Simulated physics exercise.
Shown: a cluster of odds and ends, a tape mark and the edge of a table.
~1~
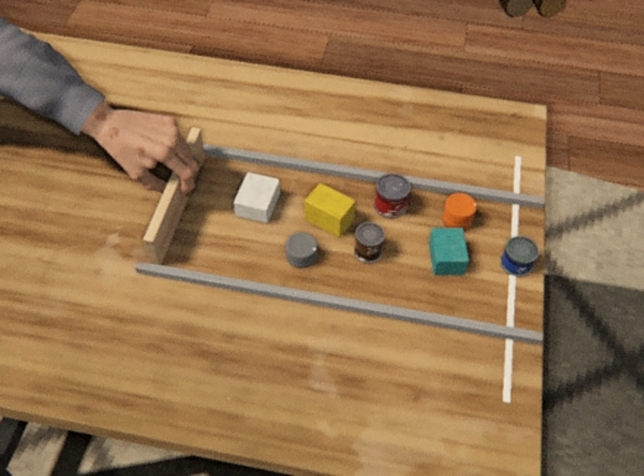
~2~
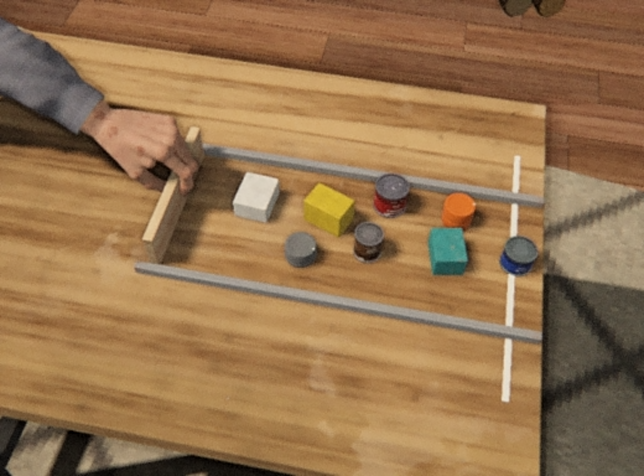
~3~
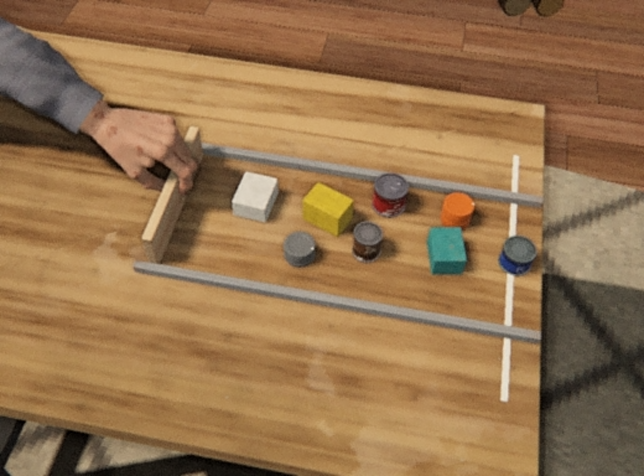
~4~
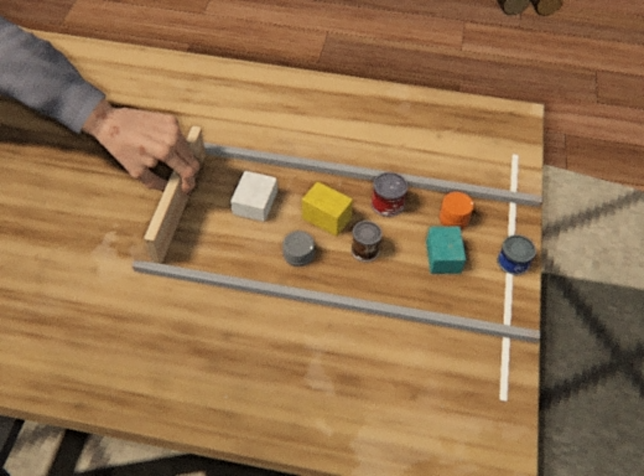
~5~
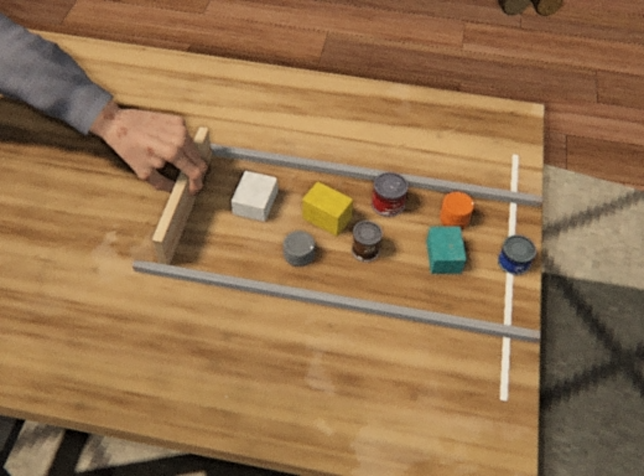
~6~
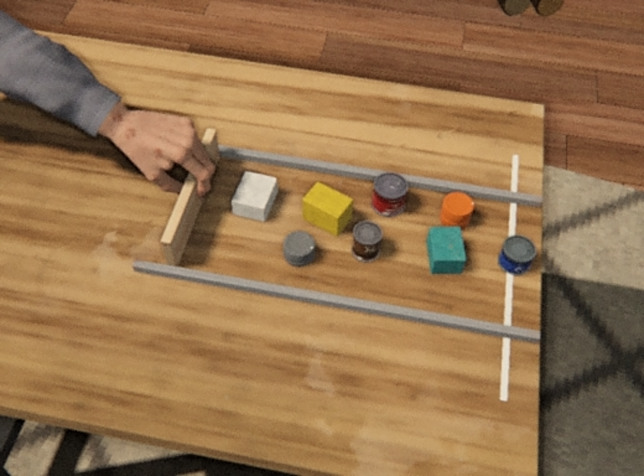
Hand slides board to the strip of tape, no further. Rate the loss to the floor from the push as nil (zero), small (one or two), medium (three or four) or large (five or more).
The loss is medium.
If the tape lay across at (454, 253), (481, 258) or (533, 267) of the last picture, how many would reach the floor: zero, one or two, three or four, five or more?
In order, the falls would come to either one or two; just one or two; five or over.
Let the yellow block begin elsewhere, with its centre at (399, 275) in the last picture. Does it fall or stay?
Then it falls.
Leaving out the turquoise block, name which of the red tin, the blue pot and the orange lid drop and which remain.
As for the red tin, it holds; the blue pot drops; and the orange lid drops.
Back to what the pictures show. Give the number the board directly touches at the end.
In total, 4.
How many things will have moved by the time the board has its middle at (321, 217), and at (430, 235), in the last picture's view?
Up to then 3, and up to the other point 8.
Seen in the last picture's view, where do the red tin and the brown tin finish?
The first one ends at (532, 210), the second at (527, 268).
Early on, none off yet; blue pot at rest near (517, 256); orange lid at rest near (457, 212); turquoise block at rest near (446, 251).
A while later, none off yet; blue pot at rest near (517, 256); orange lid moving near (462, 210); turquoise block travelled a little near (461, 256).
Further along, none off yet; blue pot travelled about its own width near (547, 263); orange lid travelled about its own width near (504, 213); turquoise block travelled about its own width near (503, 273).
Finally, the number that fall off is three or four; lost, yellow block, turquoise block, orange lid and blue pot.
